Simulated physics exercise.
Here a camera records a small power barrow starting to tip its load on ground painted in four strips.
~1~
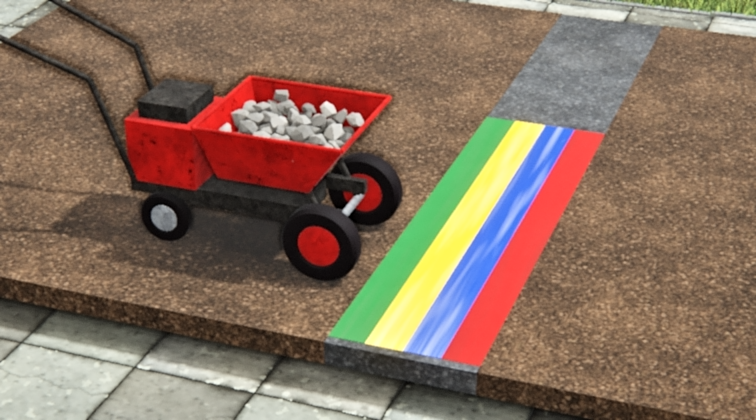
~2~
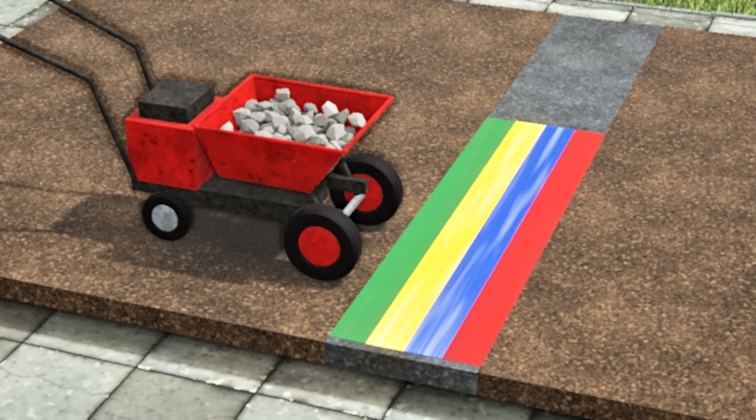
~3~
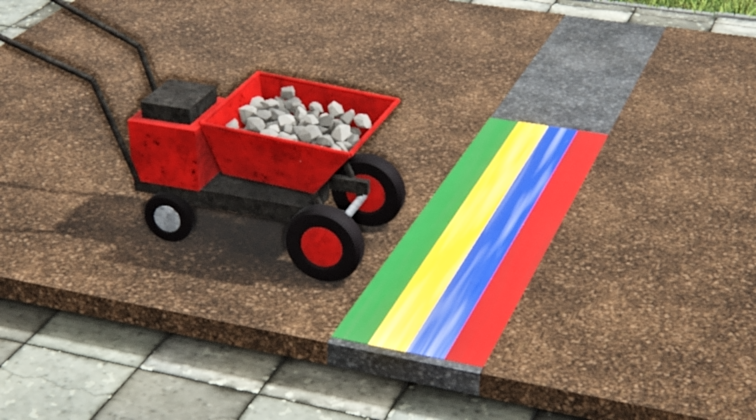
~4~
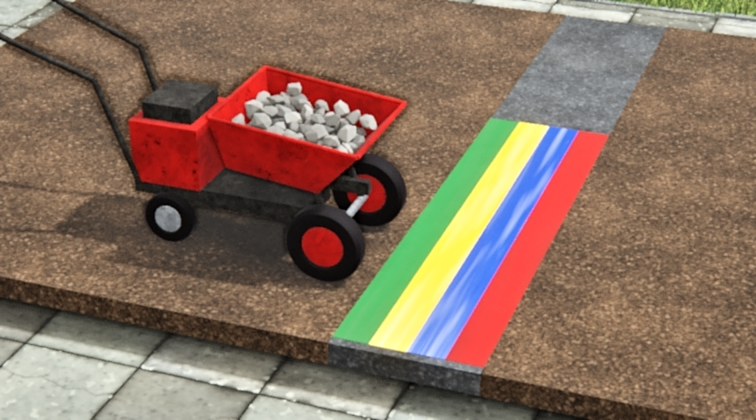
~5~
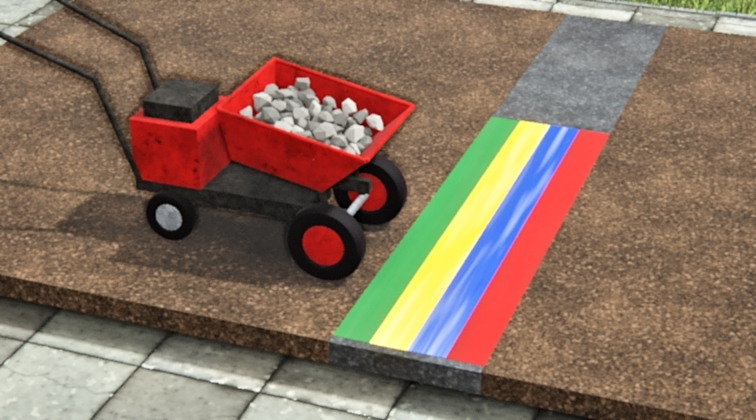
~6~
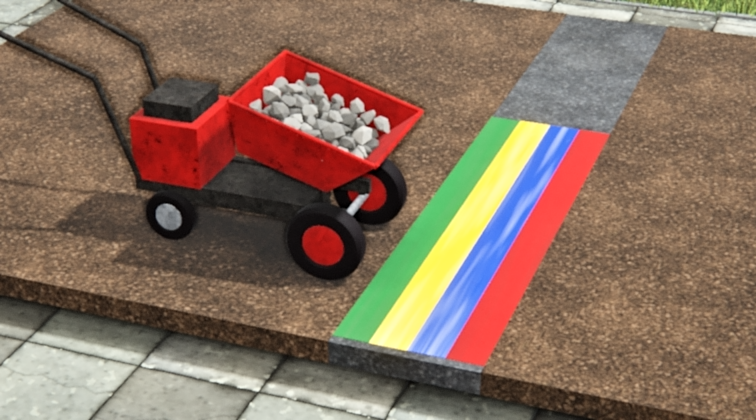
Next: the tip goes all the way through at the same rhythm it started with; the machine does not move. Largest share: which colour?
Colour: Blue.
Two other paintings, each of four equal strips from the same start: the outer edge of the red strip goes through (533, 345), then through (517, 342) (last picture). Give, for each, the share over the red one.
The first one comes out at 20 percent, while the second comes out at 20 percent.
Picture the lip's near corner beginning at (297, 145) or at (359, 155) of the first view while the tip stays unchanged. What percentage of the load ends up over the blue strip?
The first gives close to 20 per cent and the second 30 per cent.
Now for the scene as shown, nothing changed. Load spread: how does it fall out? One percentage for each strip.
The green strip gets close to 0, the yellow strip close to 20, the blue strip close to 35 and the red strip close to 25.
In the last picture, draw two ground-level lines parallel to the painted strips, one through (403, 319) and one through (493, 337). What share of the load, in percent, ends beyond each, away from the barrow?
Close to 90 per cent, then close to 20 per cent.
Just after the last frame, skip tipped steeply; every one in the skip.
A moment on, skip tipped steeply; almost all in the skip; just a few over the yellow strip; about a tenth over the blue strip; just a few falling.
Further on, skip tipped right over; roughly a quarter in the skip; about a tenth over the yellow strip; roughly a third over the blue strip; roughly a quarter over the red strip; about a tenth off the paint.
When it is over, skip tipped right over; just a few in the skip; just a few over the green strip; roughly a quarter over the yellow strip; roughly a third over the blue strip; roughly a quarter over the red strip; about a tenth off the paint.
